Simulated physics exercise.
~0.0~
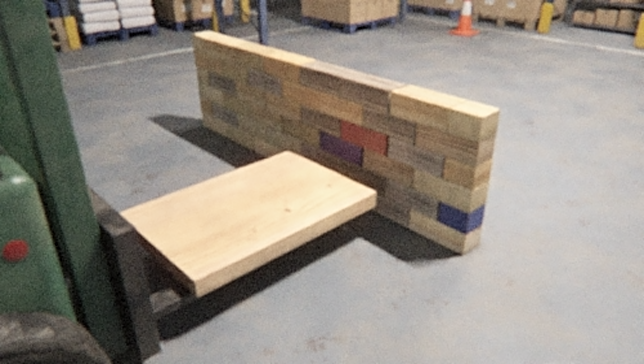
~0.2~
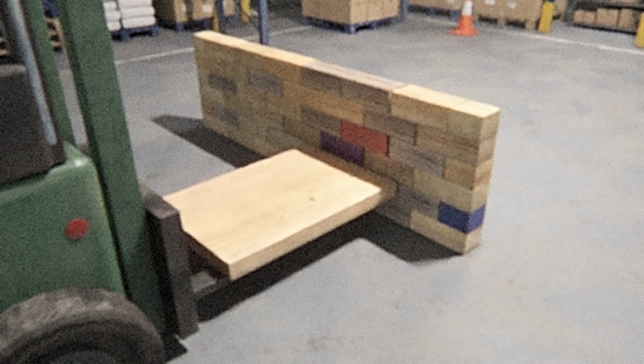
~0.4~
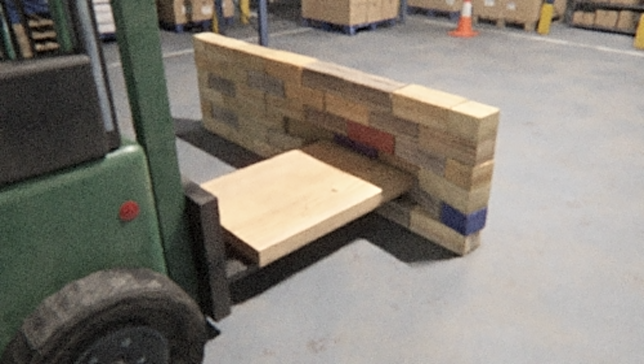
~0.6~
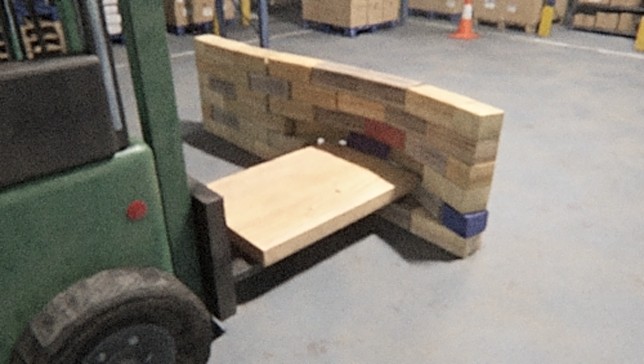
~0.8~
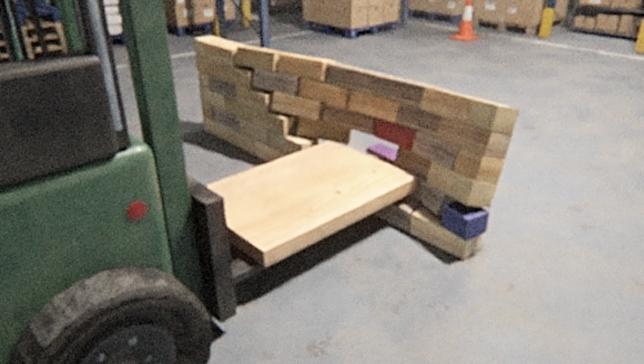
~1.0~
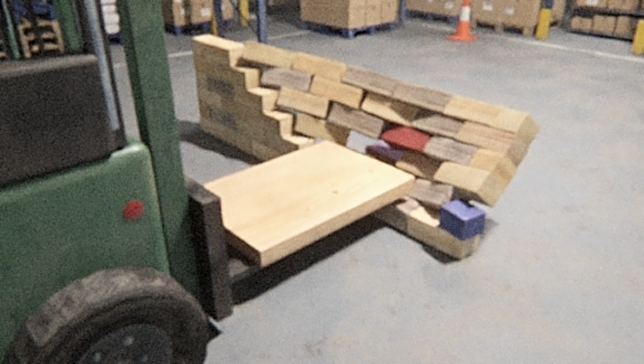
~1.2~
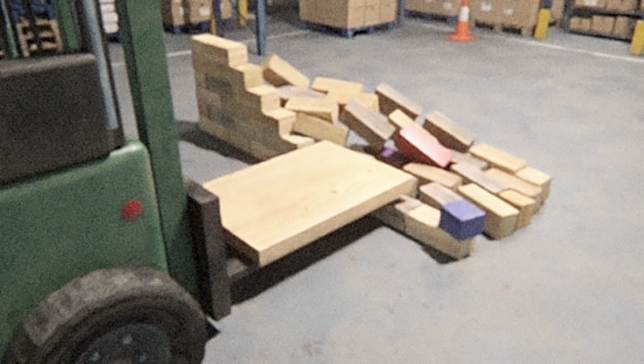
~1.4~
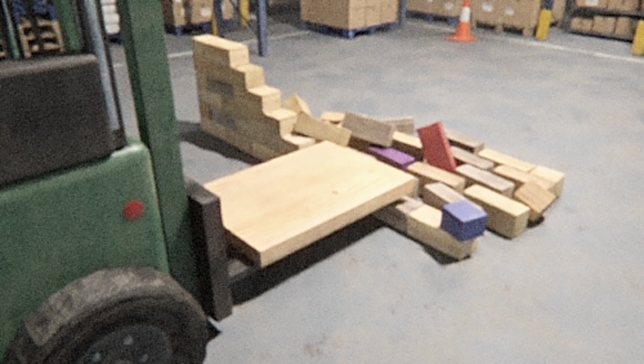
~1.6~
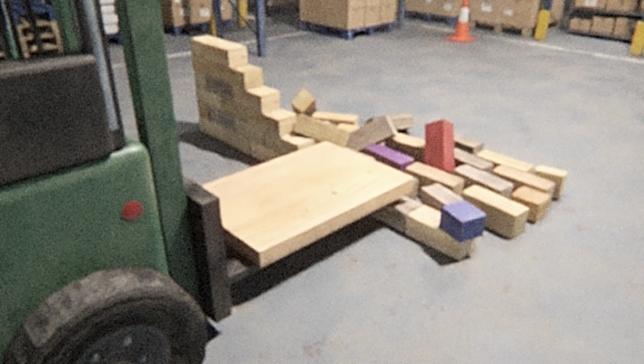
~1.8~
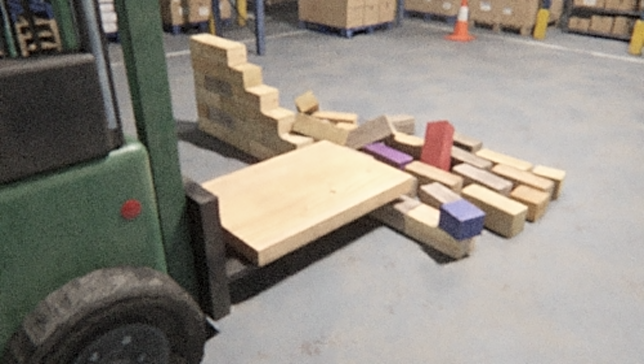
A green forklift pushes a board into a wooden block wall, toppling its right side.
